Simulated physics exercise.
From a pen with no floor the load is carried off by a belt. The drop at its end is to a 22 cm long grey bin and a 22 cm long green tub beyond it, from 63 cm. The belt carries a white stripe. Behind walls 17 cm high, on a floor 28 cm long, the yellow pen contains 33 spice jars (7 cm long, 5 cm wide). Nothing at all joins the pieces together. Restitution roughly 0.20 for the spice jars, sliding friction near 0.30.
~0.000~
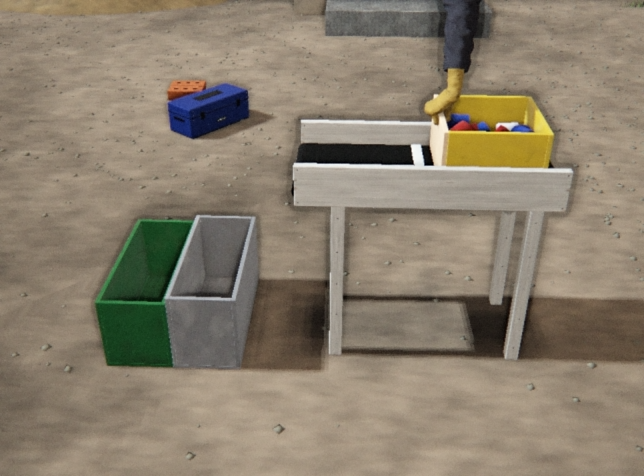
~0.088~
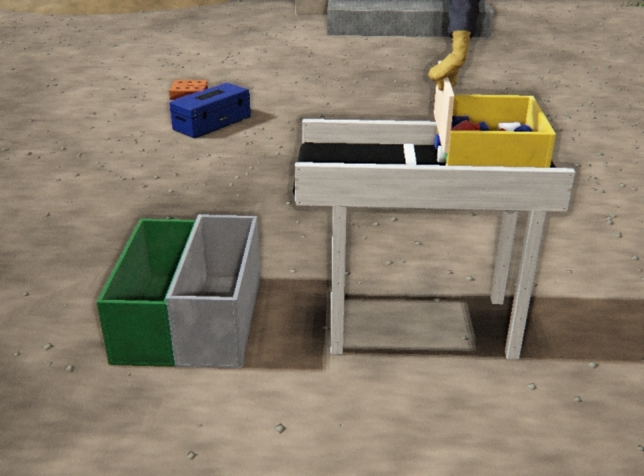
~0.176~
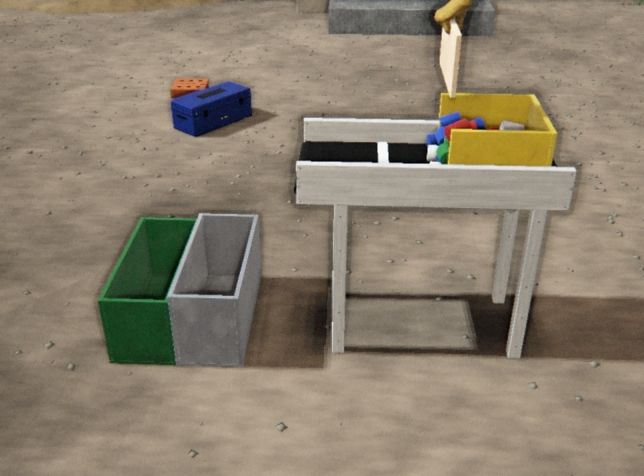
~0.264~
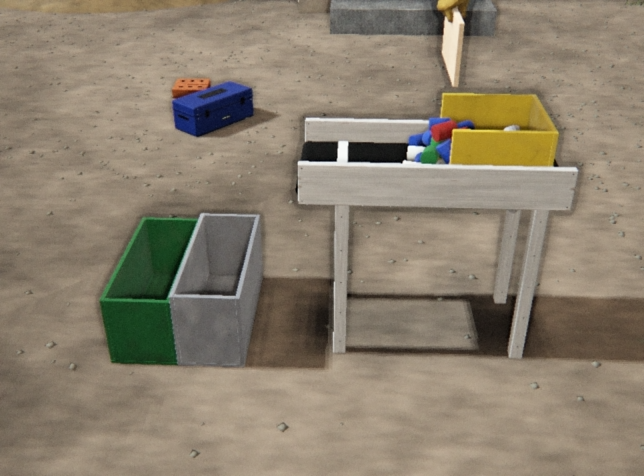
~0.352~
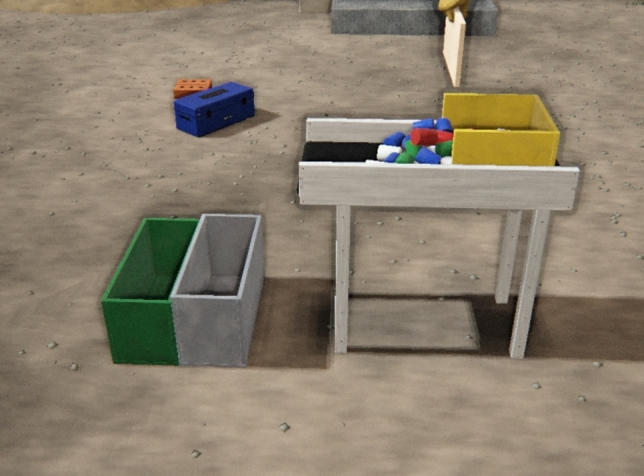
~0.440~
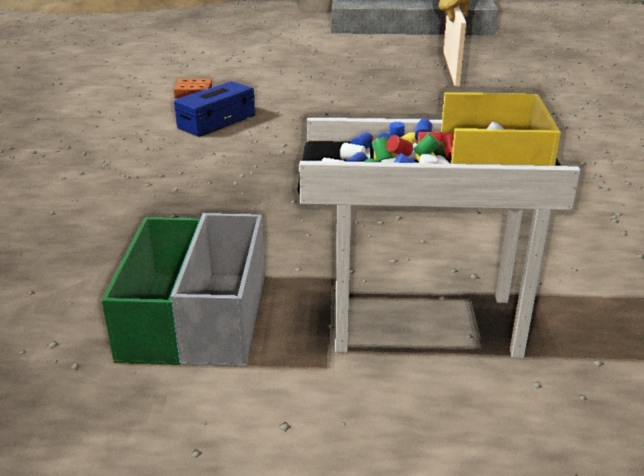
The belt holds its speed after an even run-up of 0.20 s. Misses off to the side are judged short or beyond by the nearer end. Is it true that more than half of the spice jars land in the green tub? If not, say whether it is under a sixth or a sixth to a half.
True, more than half do.
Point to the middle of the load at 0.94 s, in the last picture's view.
Centre: Approx. (218, 202).
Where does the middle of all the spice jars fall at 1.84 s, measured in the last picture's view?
Look around pixel (179, 307).
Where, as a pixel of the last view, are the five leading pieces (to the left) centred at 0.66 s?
The five leading pieces sit around (253, 173) in the last view.
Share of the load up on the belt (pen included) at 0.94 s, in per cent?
Some 20 per cent.
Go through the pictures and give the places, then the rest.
In the first frame (we follow the rim corner now nearest the camera), yellow pen at (549, 134); green tub at (161, 303); belt has run 0 cm; nothing out yet.
Yellow pen at (550, 133); belt has run 3 cm, in the second frame.
Yellow pen at (552, 132); belt has run 12 cm; 1 out, in the third frame.
Yellow pen at (554, 132); belt has run 25 cm; 7 out, in the fourth frame.
Yellow pen at (555, 132); belt has run 39 cm; 15 out, in the fifth frame.
Yellow pen at (555, 131); green tub at (168, 301); belt has run 53 cm; 22 out, the lowest jar at (436, 149), in the sixth frame.
After 0.66 s, 2 still in the yellow pen, 21 on the belt and 10 in the air.
After 0.94 s, 1 in the grey bin, 7 in the green tub, 6 on the belt and 19 in the air.
After 1.34 s, 7 in the grey bin, 22 in the green tub, 1 on the belt, 1 on the ground beyond the green tub and 2 in the air.
Outcome (at 1.84 s), 9 in the grey bin, 23 in the green tub and 1 on the ground beyond the green tub. Asked share, 23 of 33, 70 per cent.
